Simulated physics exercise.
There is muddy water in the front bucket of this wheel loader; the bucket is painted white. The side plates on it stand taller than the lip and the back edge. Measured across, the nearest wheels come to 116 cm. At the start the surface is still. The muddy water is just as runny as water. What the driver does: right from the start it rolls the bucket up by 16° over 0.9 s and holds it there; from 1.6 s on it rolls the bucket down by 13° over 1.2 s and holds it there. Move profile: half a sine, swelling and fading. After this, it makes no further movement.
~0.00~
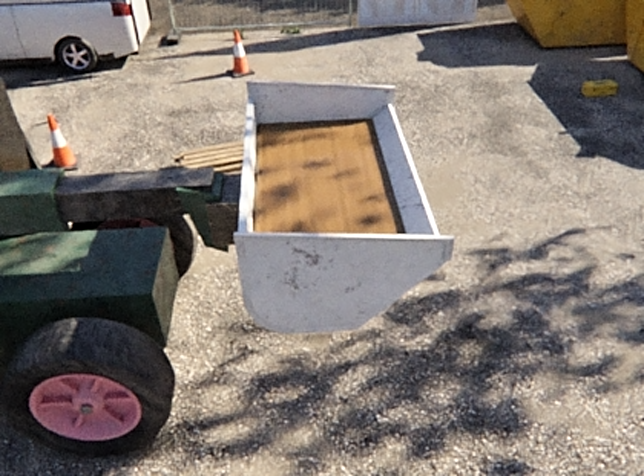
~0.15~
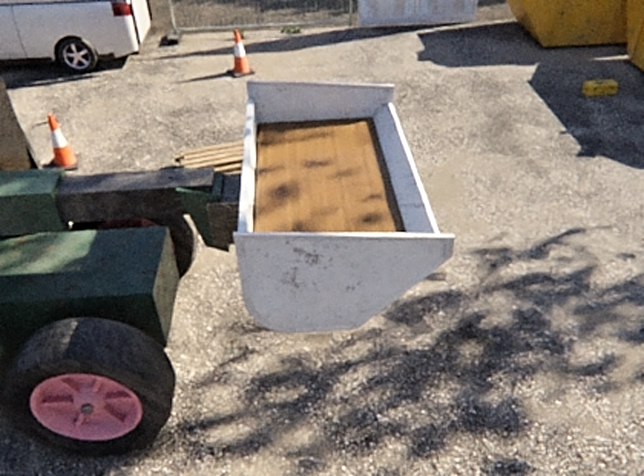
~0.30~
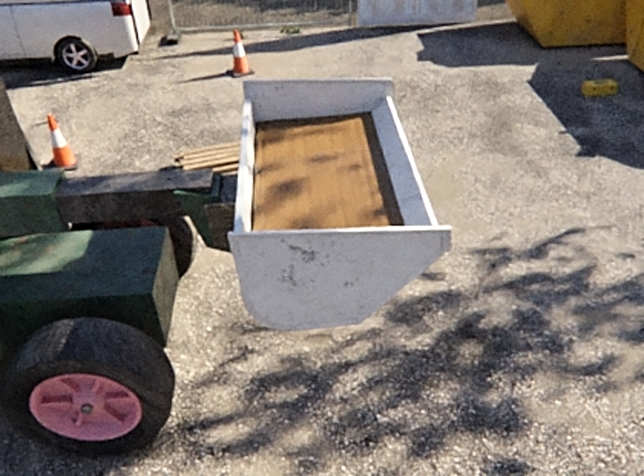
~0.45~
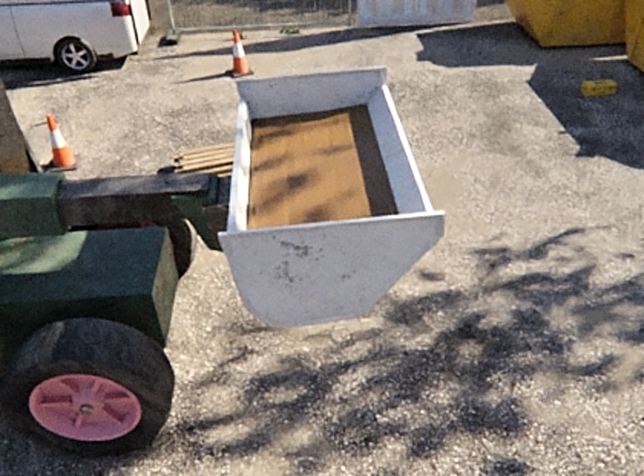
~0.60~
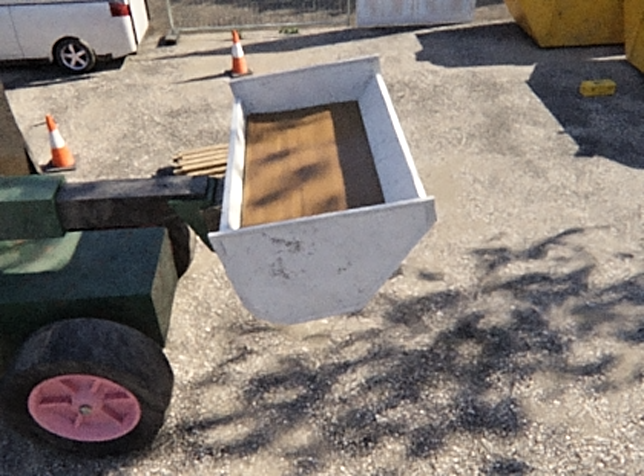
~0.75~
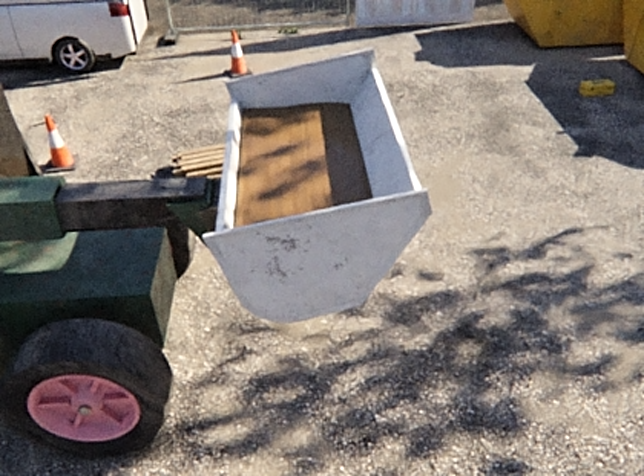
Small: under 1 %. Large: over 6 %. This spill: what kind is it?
Small.
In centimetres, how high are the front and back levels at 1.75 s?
It reads roughly 38 cm up front and 44 cm at the back.
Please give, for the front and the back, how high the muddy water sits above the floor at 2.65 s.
Front: 40 cm; back: 38 cm.
By 1.75 s the bucket is at 16° back, the surface stands 43 cm at the back and 38 cm at the front; nothing has left.
By 2.65 s the bucket is at 4° back, the surface stands 38 cm at the back and 40 cm at the front; nothing has left.
By 3.60 s the bucket is at 4° back, the surface stands 51 cm at the back and 37 cm at the front; nothing has left.
By 5.68 s nothing has left.
